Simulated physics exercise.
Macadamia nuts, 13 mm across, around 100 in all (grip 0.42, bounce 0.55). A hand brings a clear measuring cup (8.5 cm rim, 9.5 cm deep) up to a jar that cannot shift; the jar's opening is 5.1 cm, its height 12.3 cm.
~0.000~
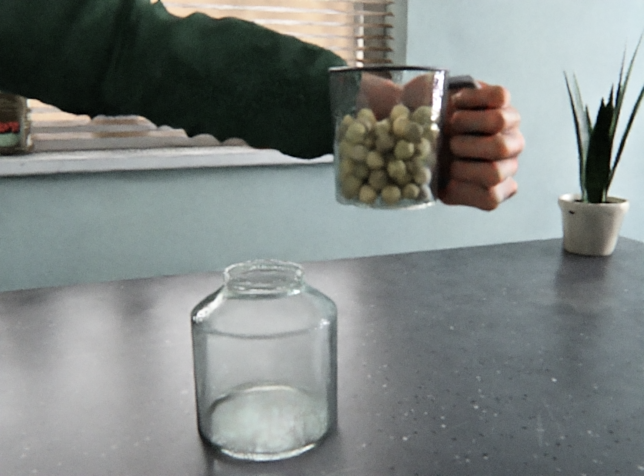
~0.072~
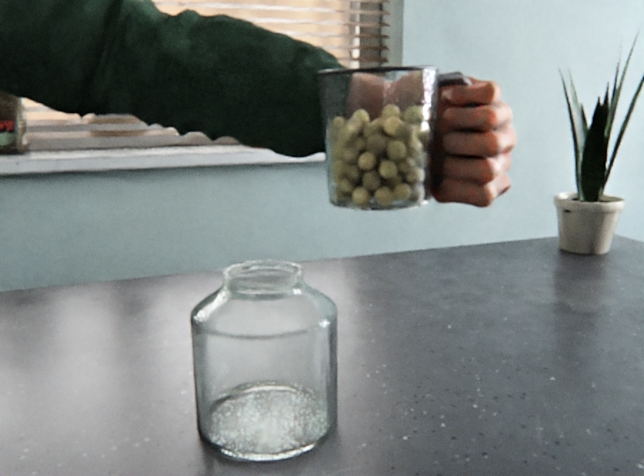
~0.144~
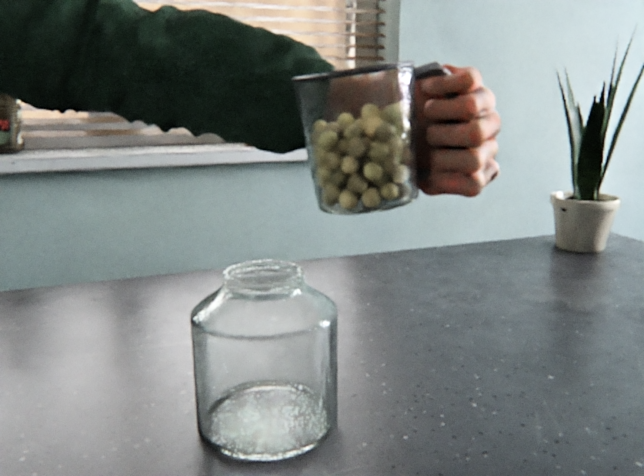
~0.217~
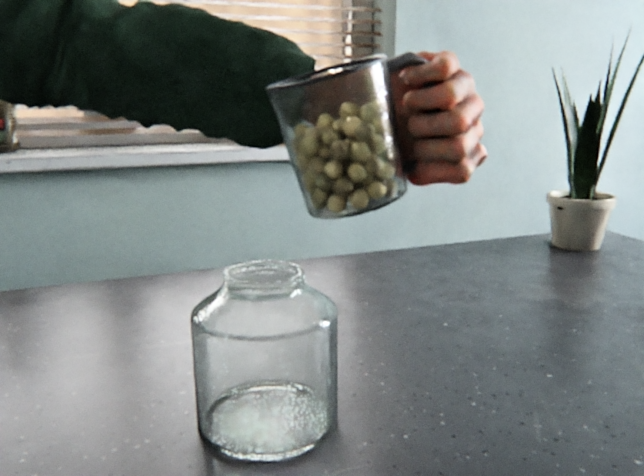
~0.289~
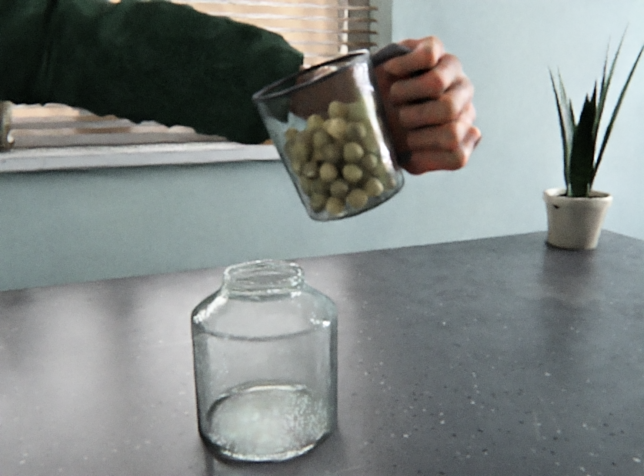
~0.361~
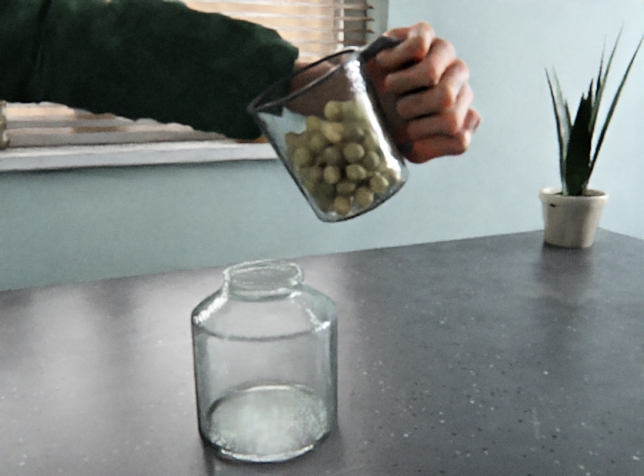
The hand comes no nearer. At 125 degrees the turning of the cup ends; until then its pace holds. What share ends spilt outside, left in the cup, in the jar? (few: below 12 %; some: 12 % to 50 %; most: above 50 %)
Spilt: Some, still above: Few, jar: Most.
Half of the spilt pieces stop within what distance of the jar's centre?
Roughly 22 cm.
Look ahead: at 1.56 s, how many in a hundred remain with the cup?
About 0 per cent.
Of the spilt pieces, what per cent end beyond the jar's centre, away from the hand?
Some 80 per cent.
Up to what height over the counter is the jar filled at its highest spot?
Some 4.0 cm.
After 0.83 s, tilt 74 degrees; the cup holds 100 %, the jar 0 %.
After 1.15 s, tilt 105 degrees; the cup holds 95 %, the jar 0 %.
After 1.56 s, tilt 125 degrees; the cup holds 0 %, the jar 75 %.
At rest (2.7 s), spilt 20 %, still above 0 %, jar 80 %.
